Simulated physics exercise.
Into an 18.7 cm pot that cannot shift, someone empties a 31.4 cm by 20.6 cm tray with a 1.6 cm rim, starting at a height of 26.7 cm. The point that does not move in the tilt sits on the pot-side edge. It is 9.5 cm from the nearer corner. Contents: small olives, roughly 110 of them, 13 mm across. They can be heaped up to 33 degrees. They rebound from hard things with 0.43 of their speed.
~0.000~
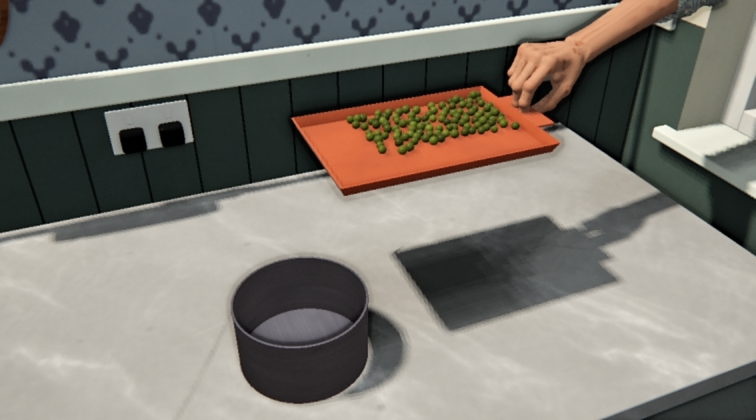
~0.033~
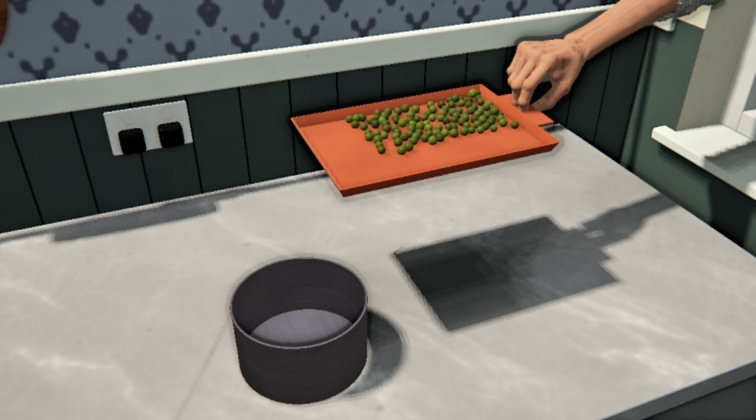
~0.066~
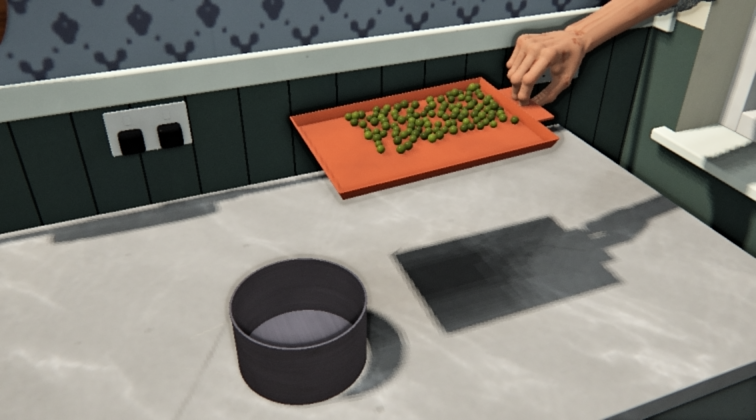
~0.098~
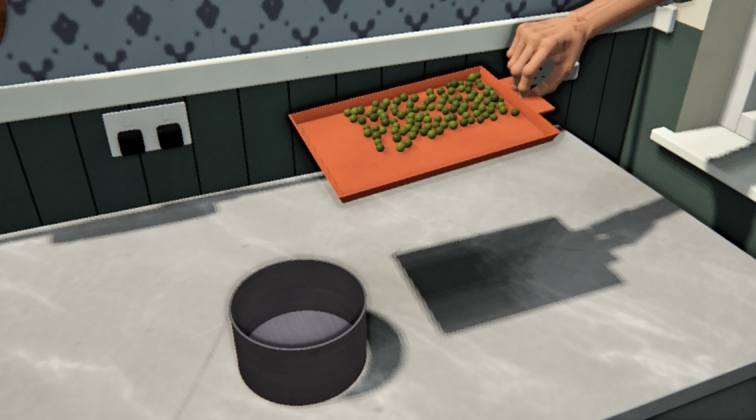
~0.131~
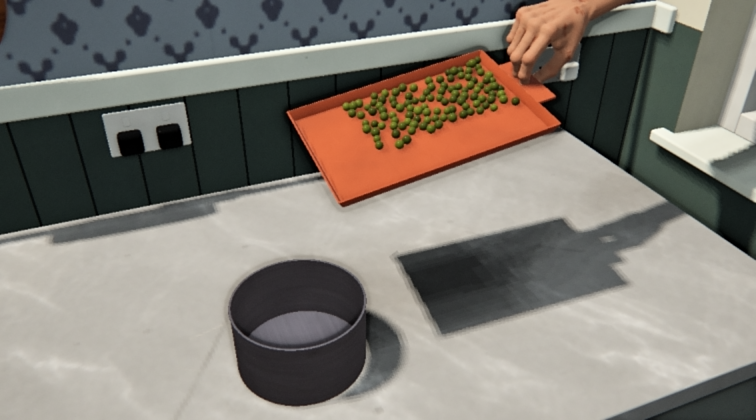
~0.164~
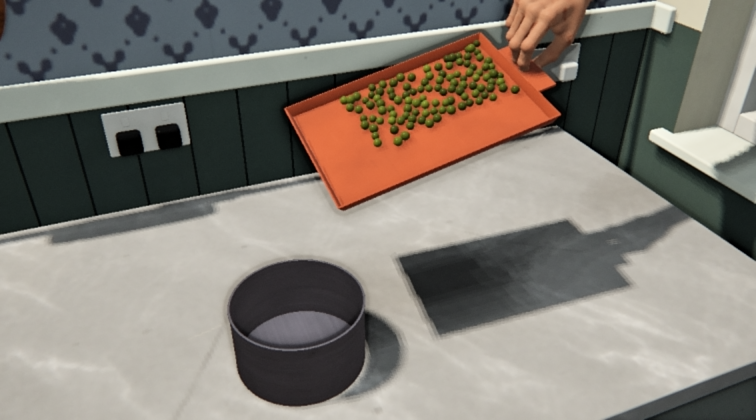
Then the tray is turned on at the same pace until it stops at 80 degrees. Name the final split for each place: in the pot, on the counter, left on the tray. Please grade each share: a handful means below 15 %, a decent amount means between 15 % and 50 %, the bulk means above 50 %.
Pot: The bulk, counter: A decent amount, left on the tray: A handful.
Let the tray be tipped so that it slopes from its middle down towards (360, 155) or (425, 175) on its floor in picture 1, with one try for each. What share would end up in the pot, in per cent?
First try: About 45 percent; second try: About 35 percent.
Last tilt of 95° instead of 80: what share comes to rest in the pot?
The pot would get around 65 per cent.
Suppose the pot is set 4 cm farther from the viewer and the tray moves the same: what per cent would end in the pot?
In that setup it would come to near 30 per cent.
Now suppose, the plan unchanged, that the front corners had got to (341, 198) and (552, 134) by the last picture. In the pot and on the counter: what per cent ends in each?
That works out as pot 55 and counter 45.
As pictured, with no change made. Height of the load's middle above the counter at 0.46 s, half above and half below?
Roughly 34 cm.
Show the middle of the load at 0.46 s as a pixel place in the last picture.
Near (390, 131).
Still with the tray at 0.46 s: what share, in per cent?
Value: About 100%.
After 0.34 s, tilt 51 degrees; the tray holds 100 %, the pot 0 %.
After 0.46 s, tilt 73 degrees; the tray holds 100 %, the pot 0 %.
After 0.71 s, tilt 80 degrees; the tray holds 0 %, the pot 60 %.
By 1.7 s all is still; pot 60 %, counter 40 %, tray 0 %.
